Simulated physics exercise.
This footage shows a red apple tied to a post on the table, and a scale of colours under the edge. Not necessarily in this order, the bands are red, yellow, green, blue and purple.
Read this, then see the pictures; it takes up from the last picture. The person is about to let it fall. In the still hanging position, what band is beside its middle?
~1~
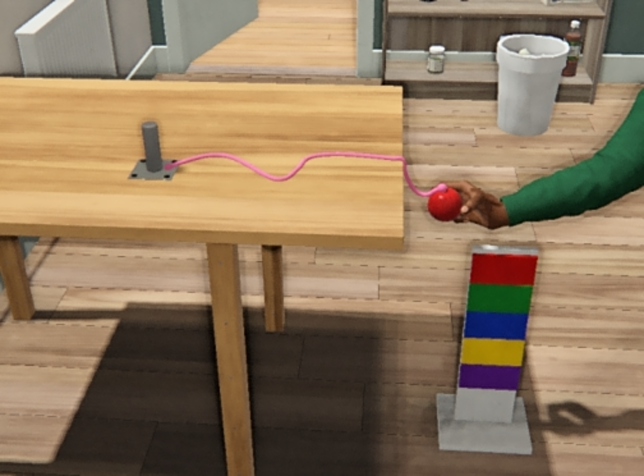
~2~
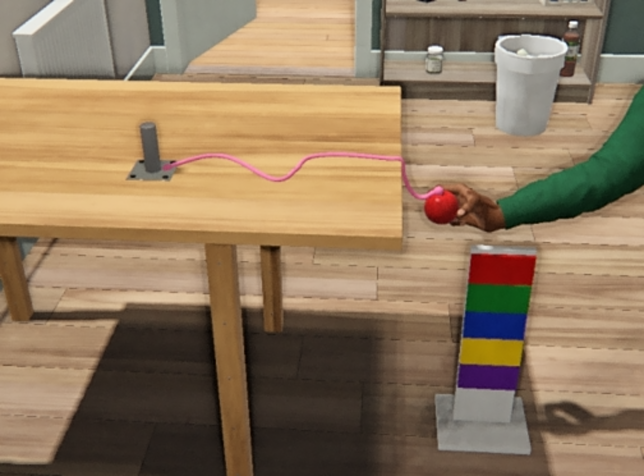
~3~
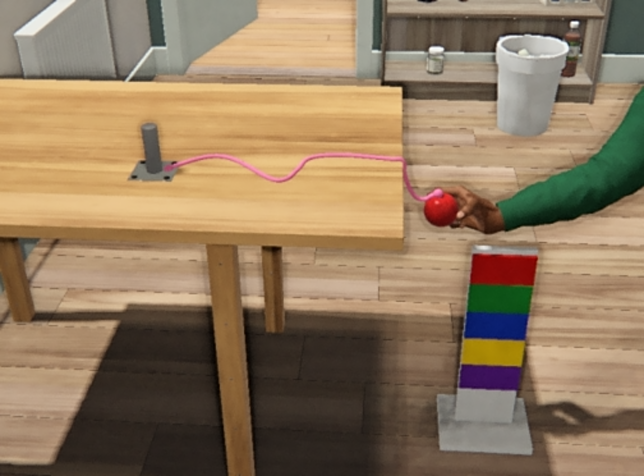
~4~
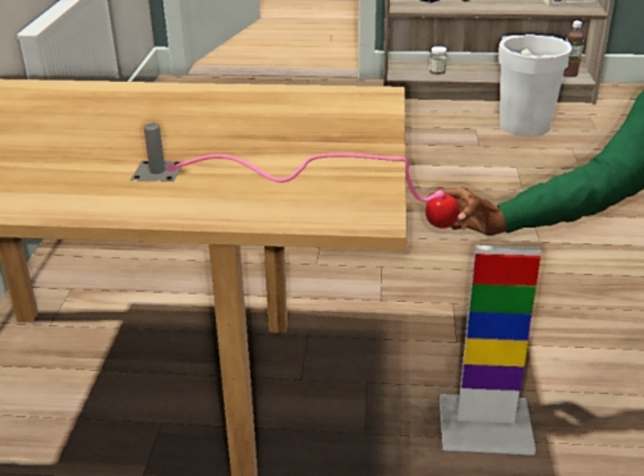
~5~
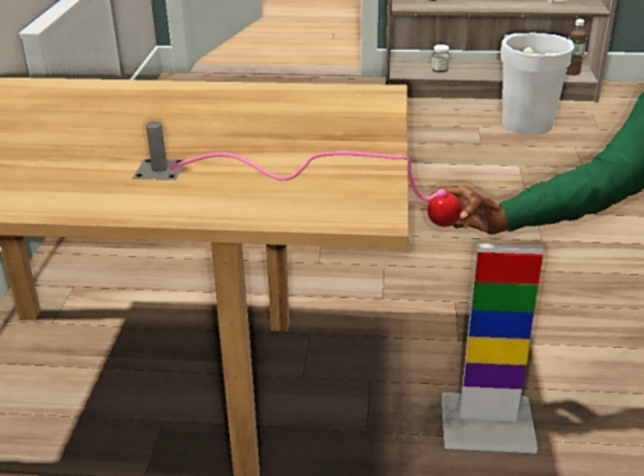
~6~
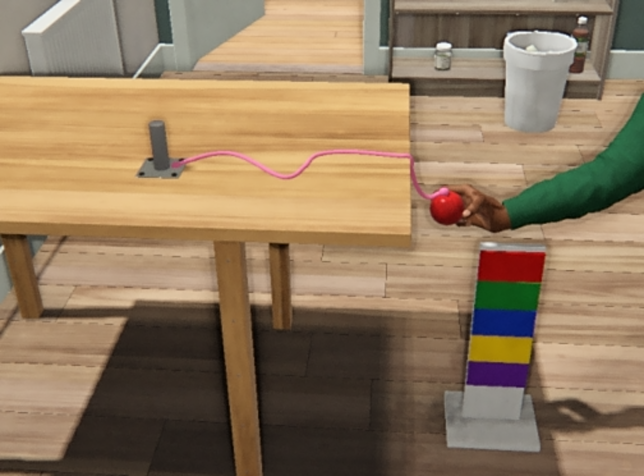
Its centre hangs level with the green band.
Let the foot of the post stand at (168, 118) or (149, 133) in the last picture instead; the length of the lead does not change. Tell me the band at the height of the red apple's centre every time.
Try by try: Red; red.
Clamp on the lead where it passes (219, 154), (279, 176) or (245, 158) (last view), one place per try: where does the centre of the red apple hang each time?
The three spots are (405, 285), (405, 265) and (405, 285), in that order.
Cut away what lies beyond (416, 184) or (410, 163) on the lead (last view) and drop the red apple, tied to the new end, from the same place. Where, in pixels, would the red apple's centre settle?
Roughly (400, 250), then roughly (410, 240).
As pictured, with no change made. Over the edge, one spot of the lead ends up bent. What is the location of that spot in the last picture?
It's the piece you see at (348, 152).
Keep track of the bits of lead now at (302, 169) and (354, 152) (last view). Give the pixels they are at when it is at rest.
First one close to (344, 166), second close to (411, 175).
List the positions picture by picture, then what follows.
In the first frame, red apple (445, 205); red (504, 271); green (500, 300); blue (496, 327); yellow (493, 353); purple (489, 378).
In the second frame, red apple (442, 207); lead through (195, 159) (249, 167) (291, 175) (333, 155) (398, 161).
In the third frame, red apple (441, 210).
In the fourth frame, red apple (442, 211); lead through (199, 160) (253, 168) (295, 175) (337, 155) (402, 161).
In the fifth frame, red apple (445, 210).
In the sixth frame, red apple (447, 208); lead through (203, 157) (257, 164) (299, 172) (342, 152) (407, 158).
Soon after, apple near (393, 294); level with green.
After that, apple near (420, 294); level with green.
In the end, apple near (408, 295); level with green. Its centre hangs level with the green band.
